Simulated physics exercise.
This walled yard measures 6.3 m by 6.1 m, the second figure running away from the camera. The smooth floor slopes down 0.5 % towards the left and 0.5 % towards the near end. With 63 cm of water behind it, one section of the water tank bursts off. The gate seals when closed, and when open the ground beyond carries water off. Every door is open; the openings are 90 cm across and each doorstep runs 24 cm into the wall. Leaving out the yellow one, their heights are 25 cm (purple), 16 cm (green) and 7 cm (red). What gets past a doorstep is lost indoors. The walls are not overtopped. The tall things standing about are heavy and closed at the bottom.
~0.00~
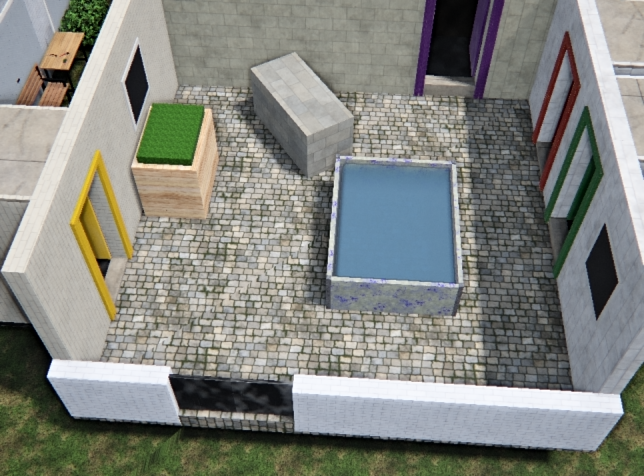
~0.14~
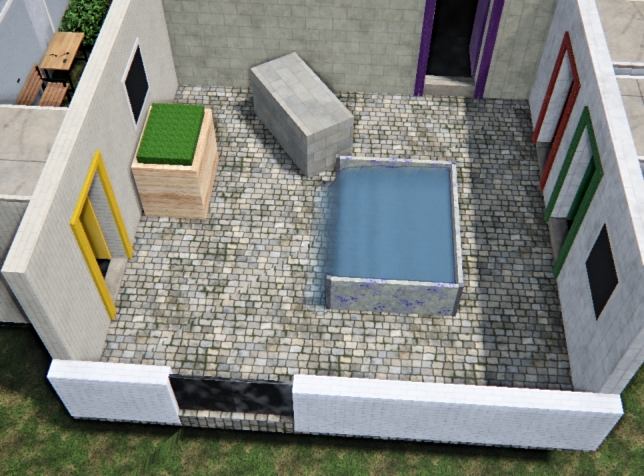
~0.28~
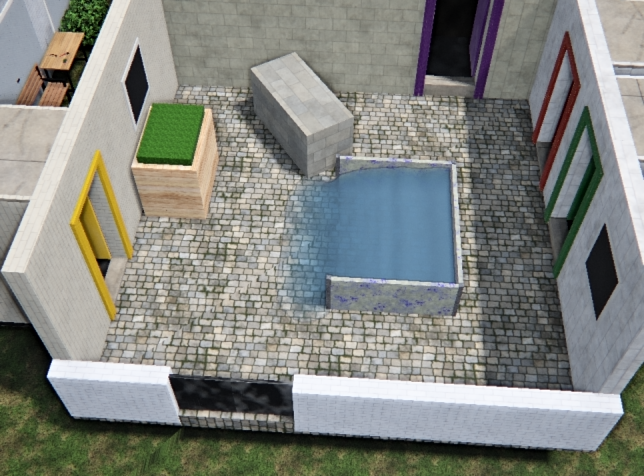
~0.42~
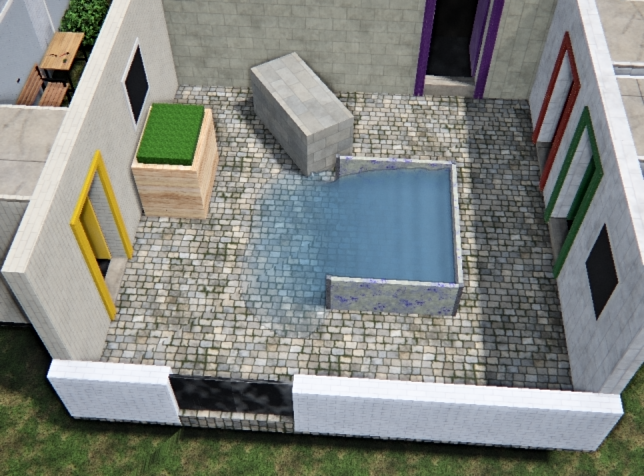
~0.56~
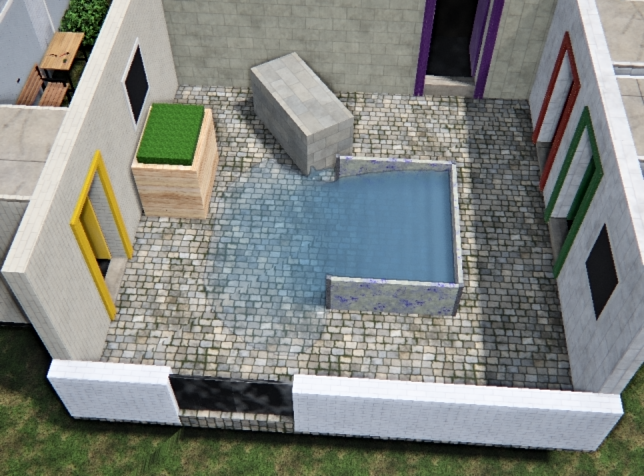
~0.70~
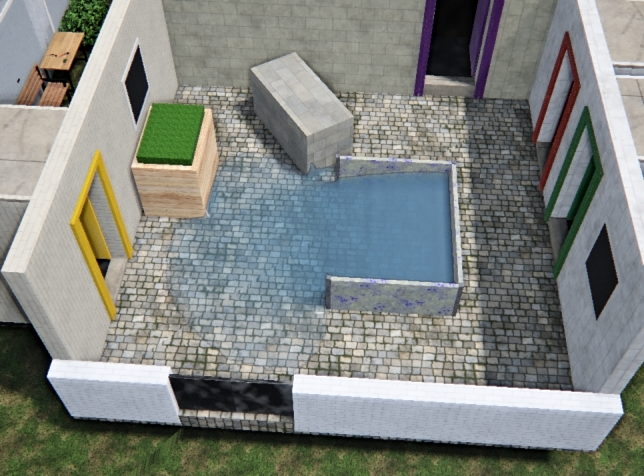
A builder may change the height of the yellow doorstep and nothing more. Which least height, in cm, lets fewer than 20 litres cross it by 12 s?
It would have to be roughly 28 cm high.
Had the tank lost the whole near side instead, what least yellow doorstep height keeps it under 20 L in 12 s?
About 13.5 cm.
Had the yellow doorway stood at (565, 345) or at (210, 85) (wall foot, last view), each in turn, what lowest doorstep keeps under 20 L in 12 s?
Roughly 15 and 16 cm.
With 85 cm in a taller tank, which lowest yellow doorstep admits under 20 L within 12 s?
Some 39 cm.
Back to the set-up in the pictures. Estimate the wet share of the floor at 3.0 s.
About 45 per cent.
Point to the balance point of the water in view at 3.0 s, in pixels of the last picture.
At about (241, 242).
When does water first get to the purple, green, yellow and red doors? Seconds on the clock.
Purple 5.5 s, green 6.5 s, yellow 0.9 s, red 8.0 s.
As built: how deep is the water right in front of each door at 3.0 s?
Depths in cm: Purple 0, green 0, yellow 23, red 0.
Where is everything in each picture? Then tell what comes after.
Still water, 63 cm deep, in the water tank at (395, 220); the yellow door at (105, 242) is dry, in the first picture.
Water pours out at (335, 234) and has run 0.3 m, to (311, 303); about 8 cm deep outside, 63 cm at the back, in the second picture.
The gap is at (335, 236), the front 0.7 m out at (283, 294); the back of the water tank holds 63 cm, in the third picture.
The gap is at (335, 237), the front 1.2 m out at (248, 279); the back of the water tank holds 58 cm, in the fourth picture.
The gap is at (335, 237), the front 1.8 m out at (210, 280); the back of the water tank holds 52 cm, in the fifth picture.
The front is at (173, 264), 2.4 m from the gap at (335, 238); 6.9 m2 of floor is wet, 53 cm left at the back; the yellow door at (105, 242), 3.2 m from the gap, is still 0.8 m from the nearest water, in the sixth picture.
After 1.4 s water covers 40 % of the floor, deepest (40 cm) near (132, 249); 17 cm at the yellow door, 32 litres in over its 6 cm doorstep.
After 3.0 s water covers 45 % of the floor, deepest (36 cm) near (92, 392); 23 cm at the yellow door, 270 litres in over its 6 cm doorstep.
After 12.0 s water covers 95 % of the floor, deepest (10 cm) near (566, 421); 8 cm at the yellow door, 453 litres in over its 6 cm doorstep.
At the yellow door as built, the water arrived by 1.0 s and peaked near 30 cm at 2.0 s.
With a doorstep of 24.5 cm, 46 litres would have come in within the 12 s; with 33.5 cm, 5 litres. So under 20 litres takes about 28 cm.
